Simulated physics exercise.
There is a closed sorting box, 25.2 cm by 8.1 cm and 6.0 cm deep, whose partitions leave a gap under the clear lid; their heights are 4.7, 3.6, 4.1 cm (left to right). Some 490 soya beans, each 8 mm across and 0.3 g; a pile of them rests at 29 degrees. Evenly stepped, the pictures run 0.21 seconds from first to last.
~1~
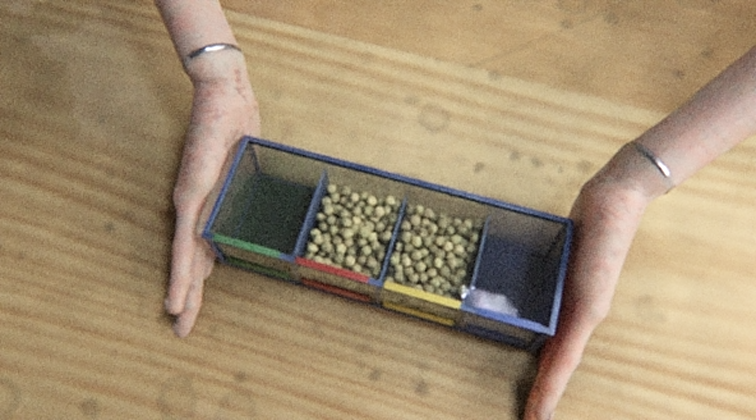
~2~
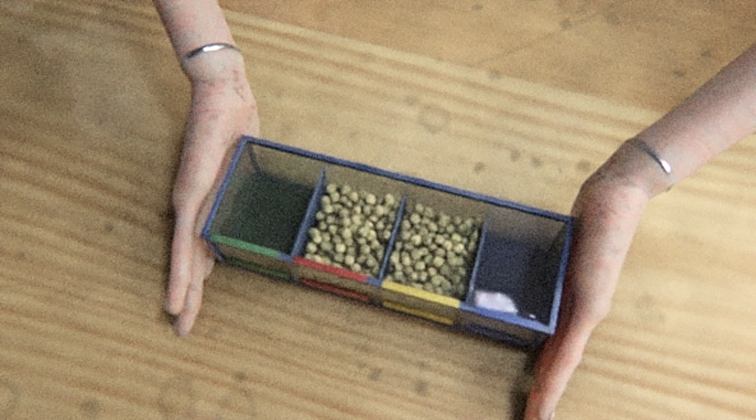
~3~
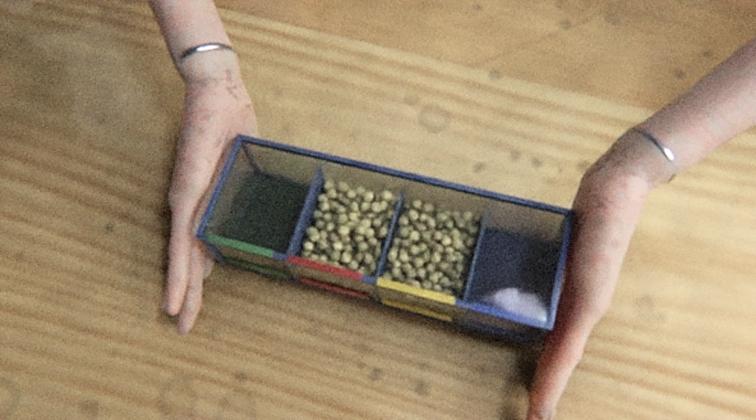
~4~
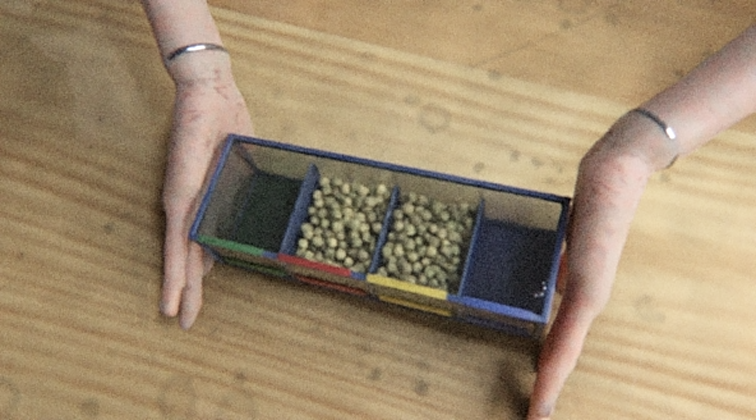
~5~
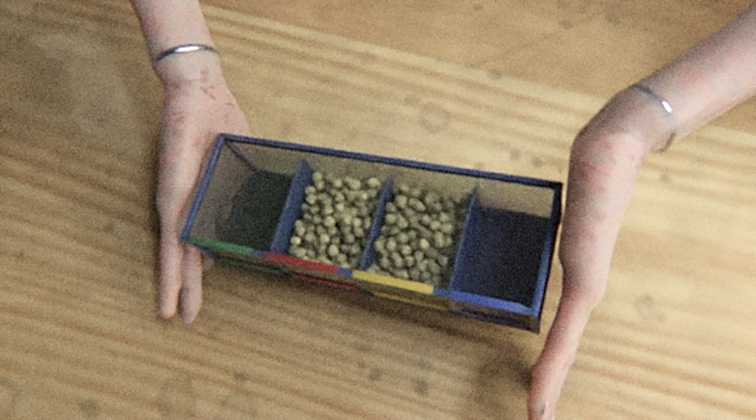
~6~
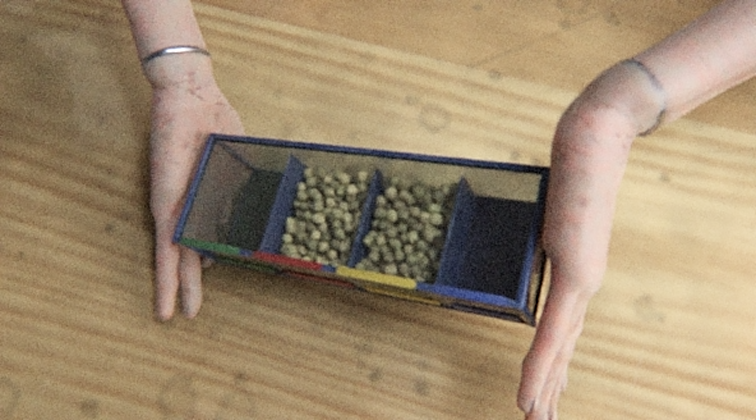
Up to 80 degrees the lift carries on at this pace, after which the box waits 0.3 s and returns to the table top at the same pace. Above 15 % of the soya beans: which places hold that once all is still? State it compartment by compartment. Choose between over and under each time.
Red compartment: Over. Blue compartment: Under. Green compartment: Under. Yellow compartment: Over.
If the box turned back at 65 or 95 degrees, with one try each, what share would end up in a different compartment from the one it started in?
Some 20 and 30 per cent.
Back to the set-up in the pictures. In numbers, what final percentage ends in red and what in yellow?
Final shares - red 65 percent, yellow 25 percent.
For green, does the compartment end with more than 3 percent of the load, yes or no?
Note, green: Confirmed.
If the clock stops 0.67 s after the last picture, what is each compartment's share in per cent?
The split is red at 65, blue at 0, green at 5 and yellow at 30 per cent.
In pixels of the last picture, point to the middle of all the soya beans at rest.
In the last view, approximately (354, 253).
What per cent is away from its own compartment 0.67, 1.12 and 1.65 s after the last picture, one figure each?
Around 20, then 25, then 25.
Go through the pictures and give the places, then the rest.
The first frame shows box tilt 0 degrees, front corners at (208, 234) and (548, 329); red 50 %, yellow 50 %.
The second frame shows box tilt 1 degrees, front corners at (207, 234) and (548, 327).
The third frame shows box tilt 4 degrees, front corners at (202, 234) and (546, 323), lowest corner left front.
The fourth frame shows box tilt 9 degrees, front corners at (195, 235) and (541, 317), lowest corner left front.
The fifth frame shows box tilt 15 degrees, front corners at (187, 237) and (532, 309), lowest corner left front.
The sixth frame shows box tilt 21 degrees, front corners at (179, 238) and (517, 302), lowest corner left front; red 50 %, yellow 50 %.
Then, 0.67 s after the last picture, tilt 80 degrees; red 65 %, green 5 %, yellow 30 %.
Then, 1.12 s after the last picture, tilt 44 degrees; red 65 %, green 5 %, yellow 25 %.
Then, 1.65 s after the last picture, tilt 0 degrees; red 65 %, green 10 %, yellow 25 %.
In the end, red 65 %, blue 0 %, green 10 %, yellow 25 %.
